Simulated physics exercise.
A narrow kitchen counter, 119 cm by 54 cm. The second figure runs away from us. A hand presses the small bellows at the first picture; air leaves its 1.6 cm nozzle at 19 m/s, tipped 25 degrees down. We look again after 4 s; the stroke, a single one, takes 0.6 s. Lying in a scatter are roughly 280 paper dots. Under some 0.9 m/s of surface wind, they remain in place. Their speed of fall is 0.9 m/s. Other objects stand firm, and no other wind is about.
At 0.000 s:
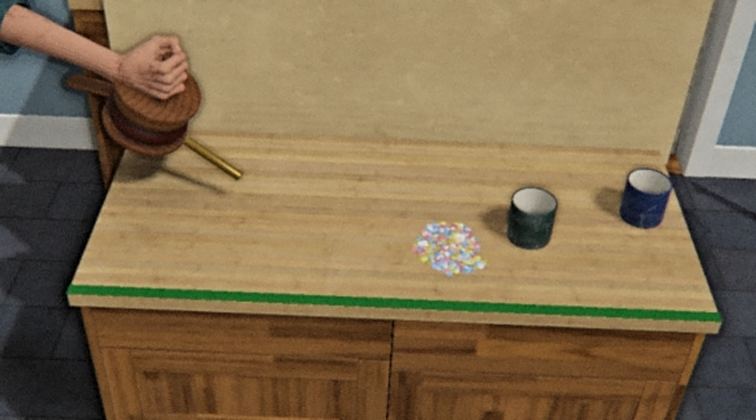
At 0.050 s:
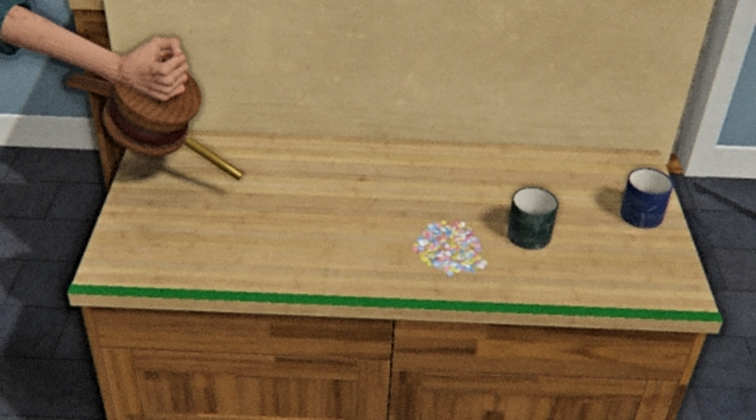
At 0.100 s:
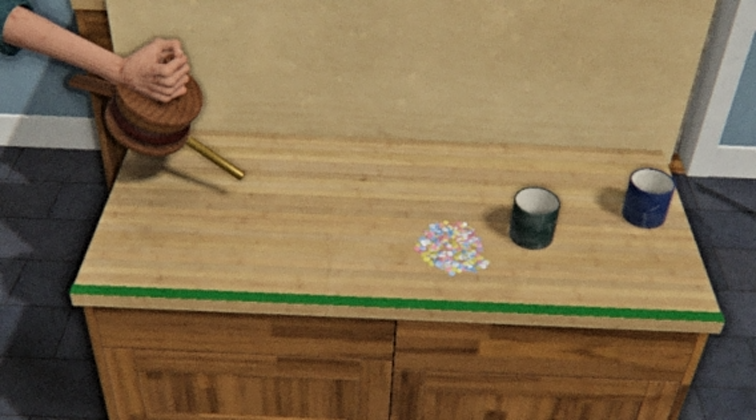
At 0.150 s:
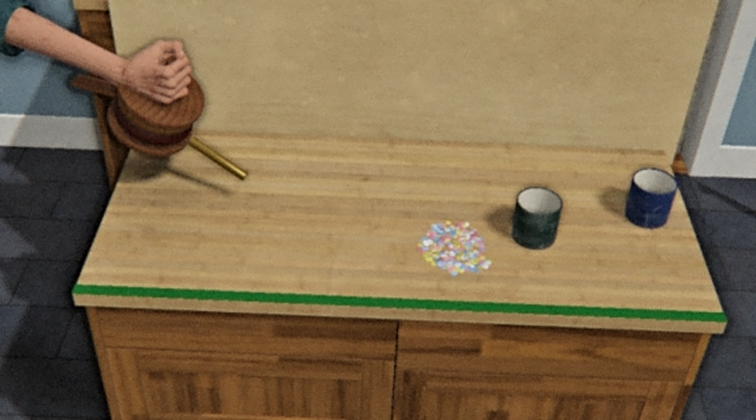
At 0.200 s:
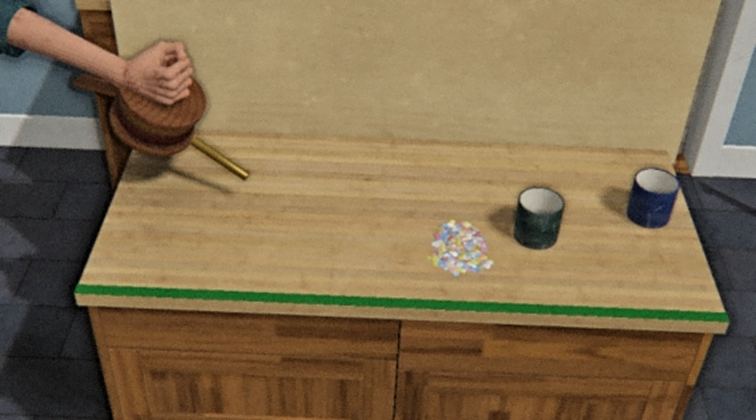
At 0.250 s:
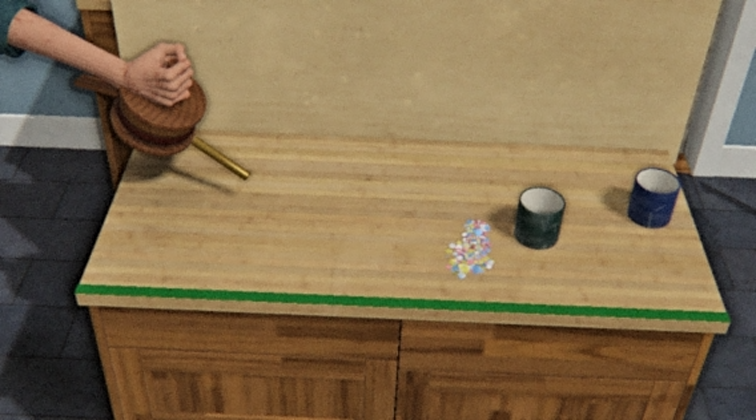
The clip shows a hand pressing small bellows at the left of a wooden counter with a green edge; scattered paper dots at first lie still, then some shift slightly right, bunching nearer two dark mugs that stay still.
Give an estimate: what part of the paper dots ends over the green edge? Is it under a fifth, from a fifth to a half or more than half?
The fraction is one fifth through one half.
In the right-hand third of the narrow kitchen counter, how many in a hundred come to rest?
Something close to 20 % ends up there.
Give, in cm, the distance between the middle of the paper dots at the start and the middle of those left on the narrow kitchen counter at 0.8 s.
It works out to close to 30 cm.
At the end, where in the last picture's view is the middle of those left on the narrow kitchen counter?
Near (522, 237).
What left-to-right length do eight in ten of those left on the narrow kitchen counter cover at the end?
Around 40 centimetres from left to right.
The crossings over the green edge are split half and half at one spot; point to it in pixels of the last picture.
The halfway point of the crossings is around (630, 318) in the last picture.
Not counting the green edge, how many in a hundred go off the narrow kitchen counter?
About 40 %.
After 0.8 s, 29 % are still on the top, 36 % are over the green edge; the middle of those left on the top is near (621, 258).
After 1.3 s, 23 % are still on the top, 36 % are over the green edge; the middle of those left on the top is near (522, 237).
After 2.2 s, 22 % are still on the top, 36 % are over the green edge; the middle of those left on the top is near (522, 237).
After 4.0 s, at the end, 36 % are over the green edge; the middle of those left on the top is near (522, 237).
